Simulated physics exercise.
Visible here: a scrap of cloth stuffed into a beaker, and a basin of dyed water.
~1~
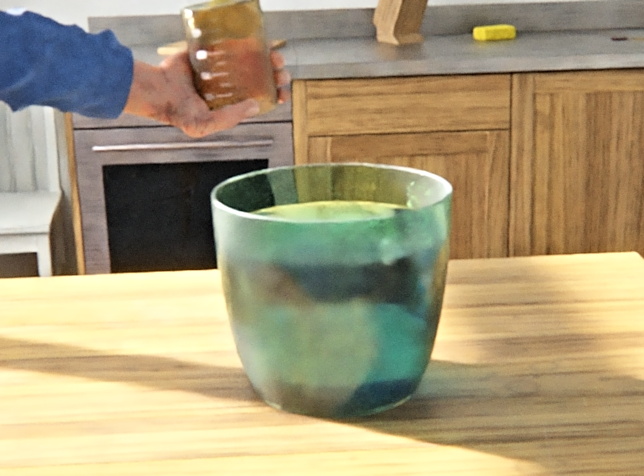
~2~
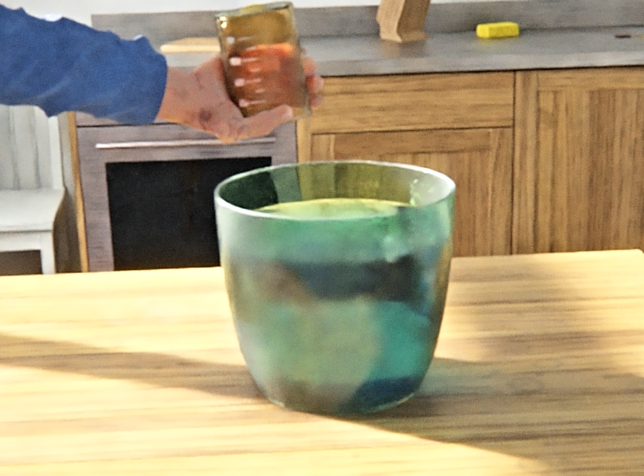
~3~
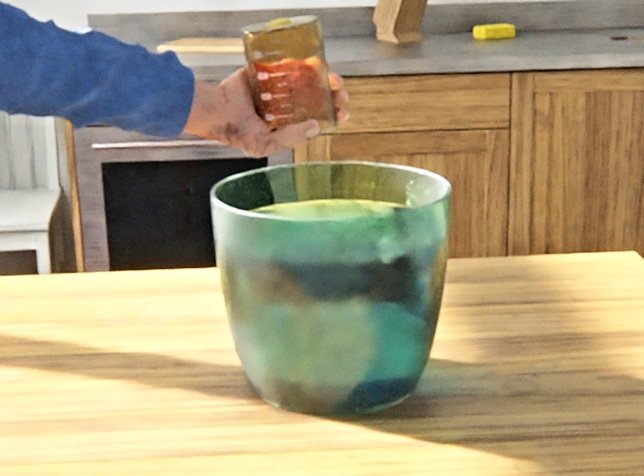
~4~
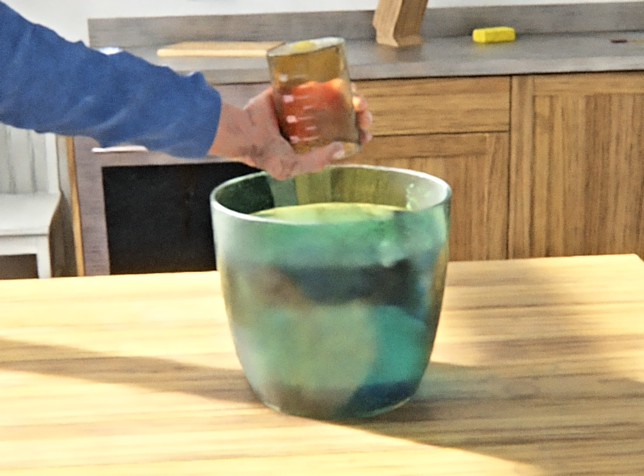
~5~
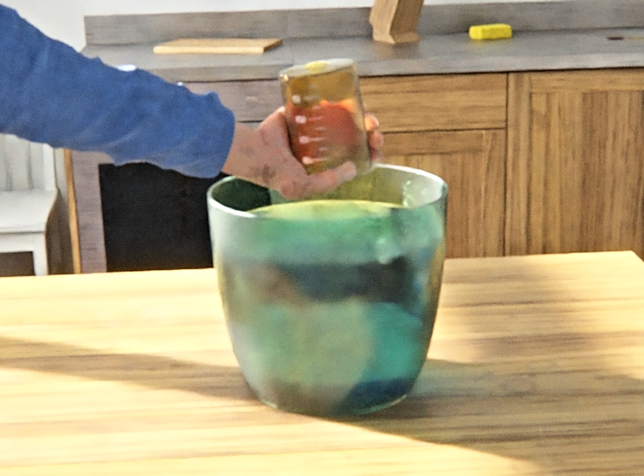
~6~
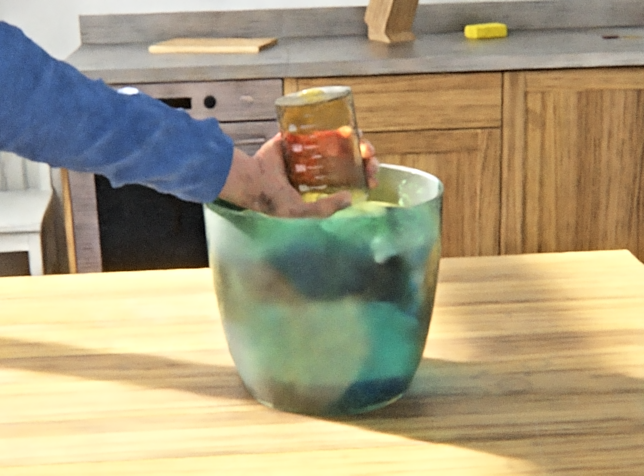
A hand in a blue sleeve carried an upside-down beaker with reddish cloth stuffed inside to the right, over a green basin of dyed water, then lowered it to just above the surface.
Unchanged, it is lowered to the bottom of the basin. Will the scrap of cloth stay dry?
Yes.
Soon after, the beaker enters the dyed water.
Later, air is trapped inside and holds the level down.
In the end, the beaker is under, still full of air, and the scrap of cloth is dry.
